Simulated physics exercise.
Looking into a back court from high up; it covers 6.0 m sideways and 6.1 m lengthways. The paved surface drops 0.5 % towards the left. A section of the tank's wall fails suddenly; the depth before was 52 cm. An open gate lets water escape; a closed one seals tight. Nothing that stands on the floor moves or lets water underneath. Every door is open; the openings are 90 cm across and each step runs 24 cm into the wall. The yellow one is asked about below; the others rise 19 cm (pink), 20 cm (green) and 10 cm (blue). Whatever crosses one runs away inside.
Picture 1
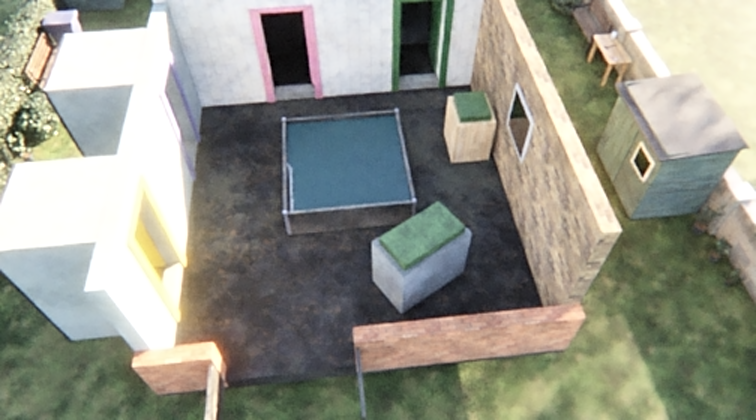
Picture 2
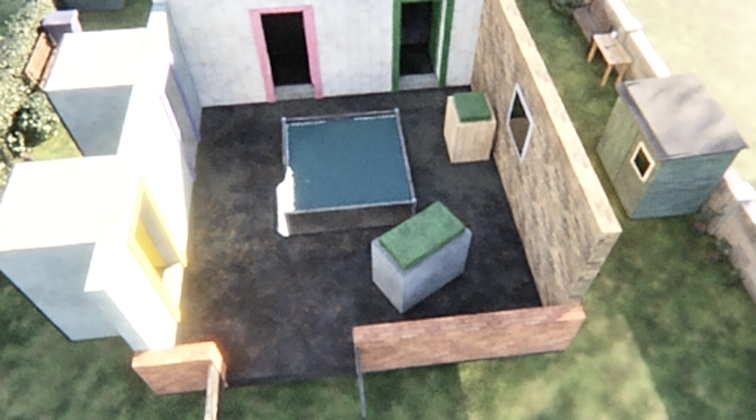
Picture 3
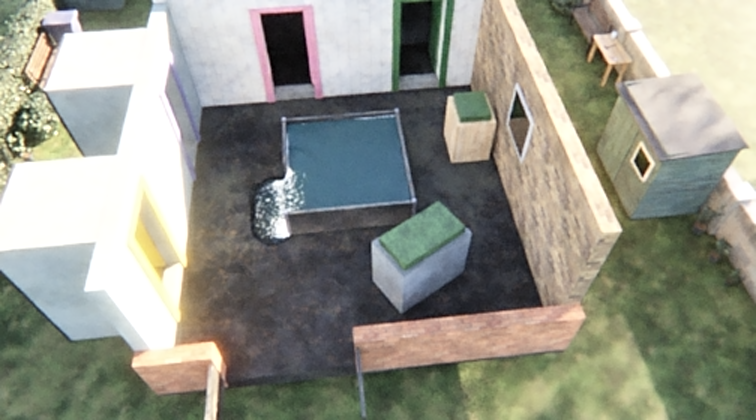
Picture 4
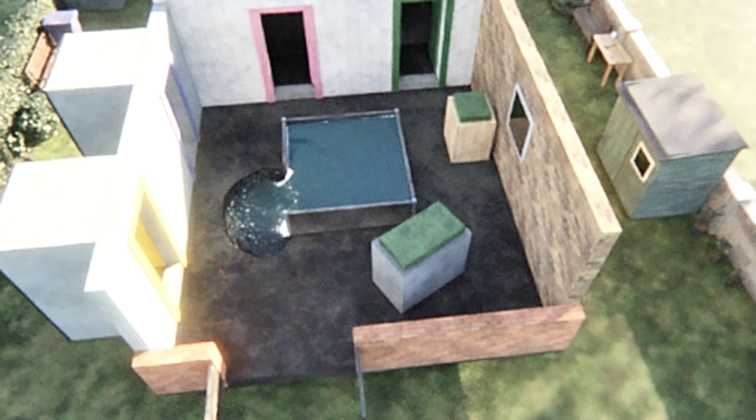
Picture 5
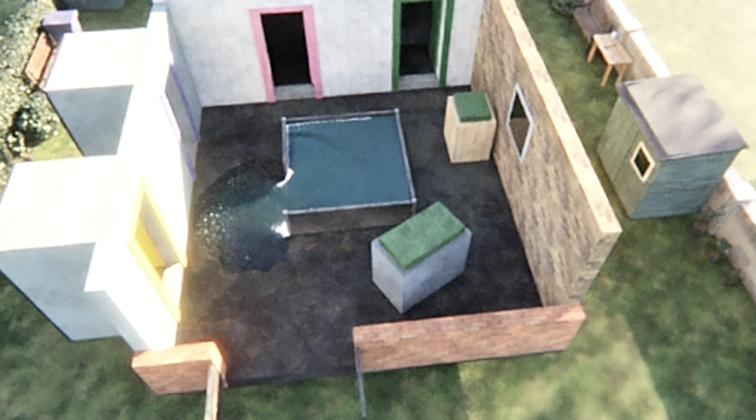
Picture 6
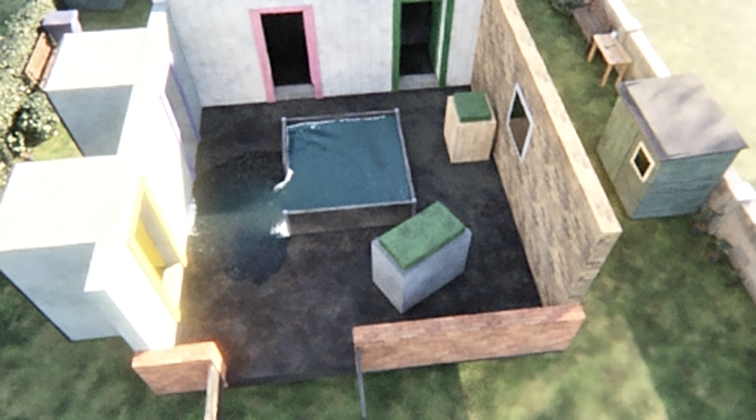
Water burst through the left side of a raised pool in a walled courtyard, splashed onto the dark paving, and spread in a widening puddle towards the white building with the yellow doorway.
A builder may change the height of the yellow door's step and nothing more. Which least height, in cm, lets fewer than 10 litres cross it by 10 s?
About 18.5 cm.
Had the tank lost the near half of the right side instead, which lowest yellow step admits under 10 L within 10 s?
About 9.0 cm.
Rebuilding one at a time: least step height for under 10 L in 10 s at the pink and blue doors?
Roughly 5.5 cm at pink and 10.5 cm at blue.
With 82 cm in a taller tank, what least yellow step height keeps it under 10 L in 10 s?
Some 30 cm.
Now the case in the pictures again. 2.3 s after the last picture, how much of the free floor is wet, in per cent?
About 35 per cent.
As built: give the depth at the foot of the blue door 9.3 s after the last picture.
Some 4.5 cm.
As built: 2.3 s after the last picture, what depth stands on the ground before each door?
Depths in cm: Yellow 19, pink 4, green 0, blue 13.
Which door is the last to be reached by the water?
It is the green one.
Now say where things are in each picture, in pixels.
The first frame shows the tank at (345, 161) is whole and still, 52 cm deep; the yellow door at (162, 257) is dry.
In the second frame, water pours out at (290, 202) and has run 0.3 m, to (277, 197); about 9 cm deep outside, 52 cm at the back.
In the third frame, water pours out at (290, 202) and has run 0.7 m, to (255, 209); about 9 cm deep outside, 52 cm at the back.
In the fourth frame, the gap is at (290, 203), the front 1.2 m out at (228, 219); the back of the tank holds 52 cm.
In the fifth frame, the front is at (196, 217), 1.8 m from the gap at (290, 202); 2.9 m2 of floor is wet, 52 cm left at the back.
In the sixth frame, the front is at (186, 252), 1.9 m from the gap at (290, 202); 3.7 m2 of floor is wet, 51 cm left at the back; the yellow door at (162, 257), 2.5 m from the gap, is still 0.6 m from the nearest water.
Then, 0.7 s after the last picture water covers 20 % of the floor, deepest (33 cm) near (287, 221); 17 cm at the yellow door, 0 litres in over its 18 cm step.
Then, 2.3 s after the last picture water covers 35 % of the floor, deepest (32 cm) near (173, 360); 19 cm at the yellow door, 8 litres in over its 18 cm step.
Then, 9.3 s after the last picture water covers 95 % of the floor, deepest (12 cm) near (171, 371); 8 cm at the yellow door, 10 litres in over its 18 cm step.
At the yellow door as built, the water peaked near 22 cm, 1.3 s after the last picture.
With a step of 15.5 cm, 22 litres would have come in within the 10 s; with 20.5 cm, 4 litres. So under 10 litres takes about 18.5 cm.
